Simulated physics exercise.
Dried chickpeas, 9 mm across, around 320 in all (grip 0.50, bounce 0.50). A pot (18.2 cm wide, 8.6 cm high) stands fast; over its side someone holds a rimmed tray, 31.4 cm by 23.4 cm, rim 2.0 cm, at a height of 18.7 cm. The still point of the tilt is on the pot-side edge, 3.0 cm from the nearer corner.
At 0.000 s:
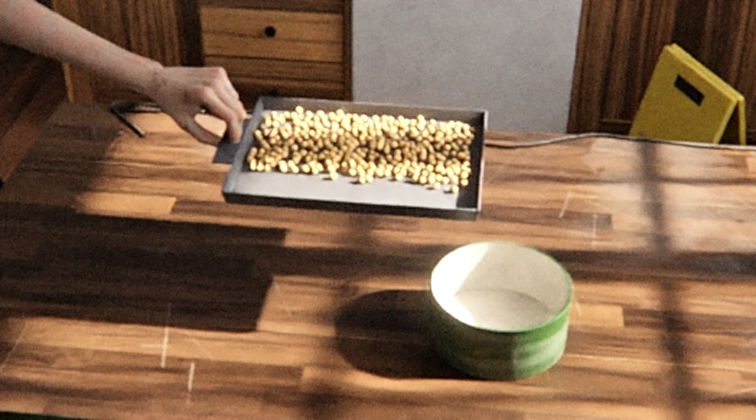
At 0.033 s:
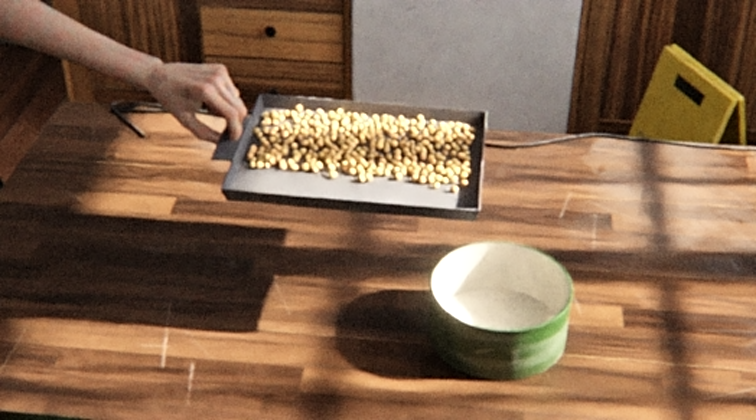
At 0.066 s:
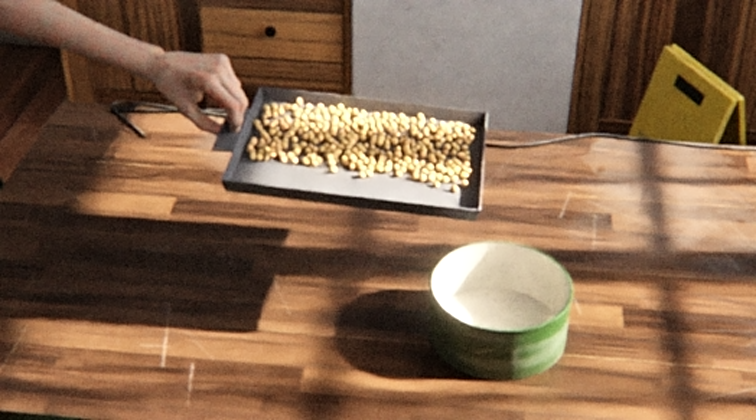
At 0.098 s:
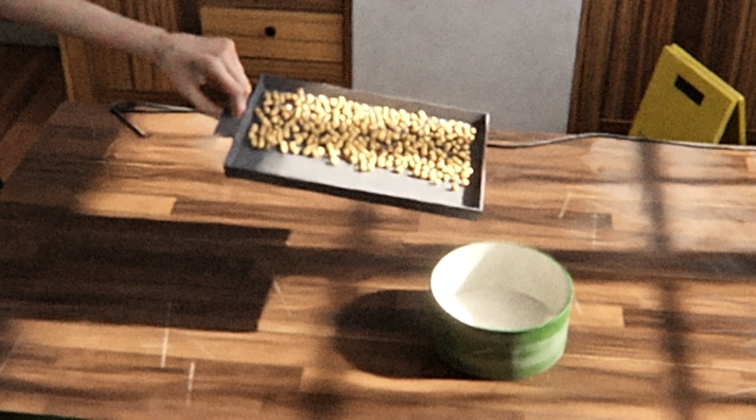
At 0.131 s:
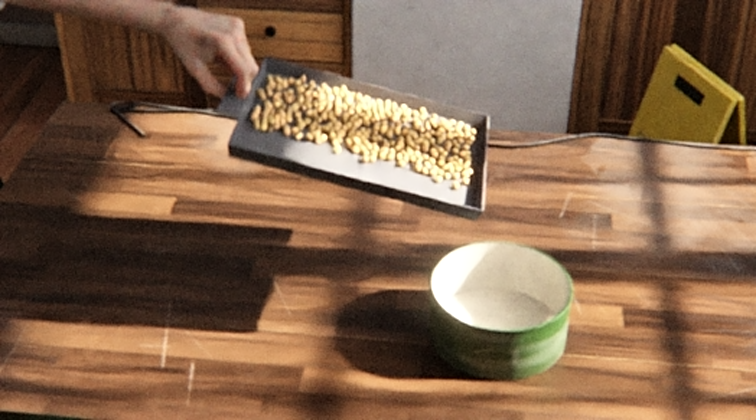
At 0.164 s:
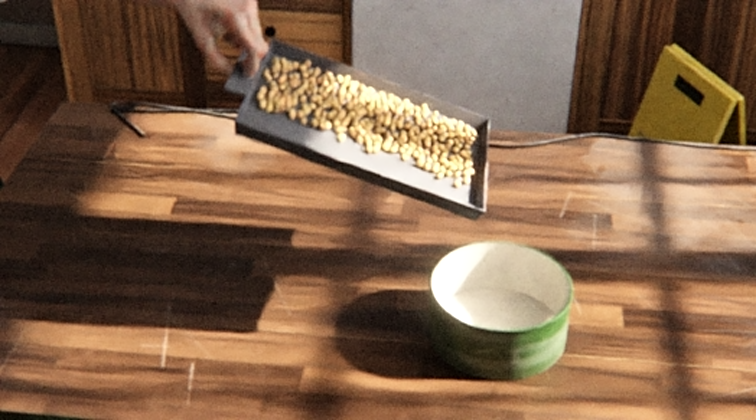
A hand raises the left end of a dark tray of chickpeas above a green pot.
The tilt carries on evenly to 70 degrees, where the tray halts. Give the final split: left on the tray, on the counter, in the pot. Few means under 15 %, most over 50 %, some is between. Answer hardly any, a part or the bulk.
Left on the tray: A part; on the counter: The bulk; in the pot: Hardly any.
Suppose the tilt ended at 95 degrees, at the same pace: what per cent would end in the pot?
In that case some 10 per cent.
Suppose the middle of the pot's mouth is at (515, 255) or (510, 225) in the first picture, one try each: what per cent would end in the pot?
About 20 and 50 per cent.
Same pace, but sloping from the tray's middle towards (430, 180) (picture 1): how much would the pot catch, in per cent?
Some 45 per cent.
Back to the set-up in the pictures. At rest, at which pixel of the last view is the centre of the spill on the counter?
At about (555, 247).
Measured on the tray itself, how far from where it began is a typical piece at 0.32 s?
Some 1 cm.
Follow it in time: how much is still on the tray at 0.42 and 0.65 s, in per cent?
In turn: 100, 40.
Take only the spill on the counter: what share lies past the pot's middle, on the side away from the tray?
About 90 per cent.
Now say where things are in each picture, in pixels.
The first picture shows tray tilt 0 degrees, front corners at (226, 190) and (476, 208); middle of the pieces at (363, 143); pot at (501, 284).
The second picture shows tray tilt 1 degrees, front corners at (226, 187) and (476, 208); middle of the pieces at (363, 142).
The third picture shows tray tilt 3 degrees, front corners at (226, 178) and (477, 208), lowest corner right back; middle of the pieces at (363, 138).
The fourth picture shows tray tilt 7 degrees, front corners at (228, 163) and (478, 208), lowest corner right back; middle of the pieces at (364, 132).
The fifth picture shows tray tilt 13 degrees, front corners at (232, 142) and (479, 208), lowest corner right back; middle of the pieces at (366, 123).
The sixth picture shows tray tilt 19 degrees, front corners at (239, 120) and (481, 208), lowest corner right back; middle of the pieces at (370, 114); pot at (501, 284). Its pace works out near 180 degrees a second.
After 0.32 s, tilt 47 degrees; the tray holds 100 %, the pot 0 %.
Then, at 0.42 s, tilt 65 degrees; the tray holds 100 %, the pot 0 %.
After 0.65 s, tilt 70 degrees; the tray holds 40 %, the pot 0 %.
By 1.5 s all is still; tray 35 %, counter 65 %, pot 5 %.
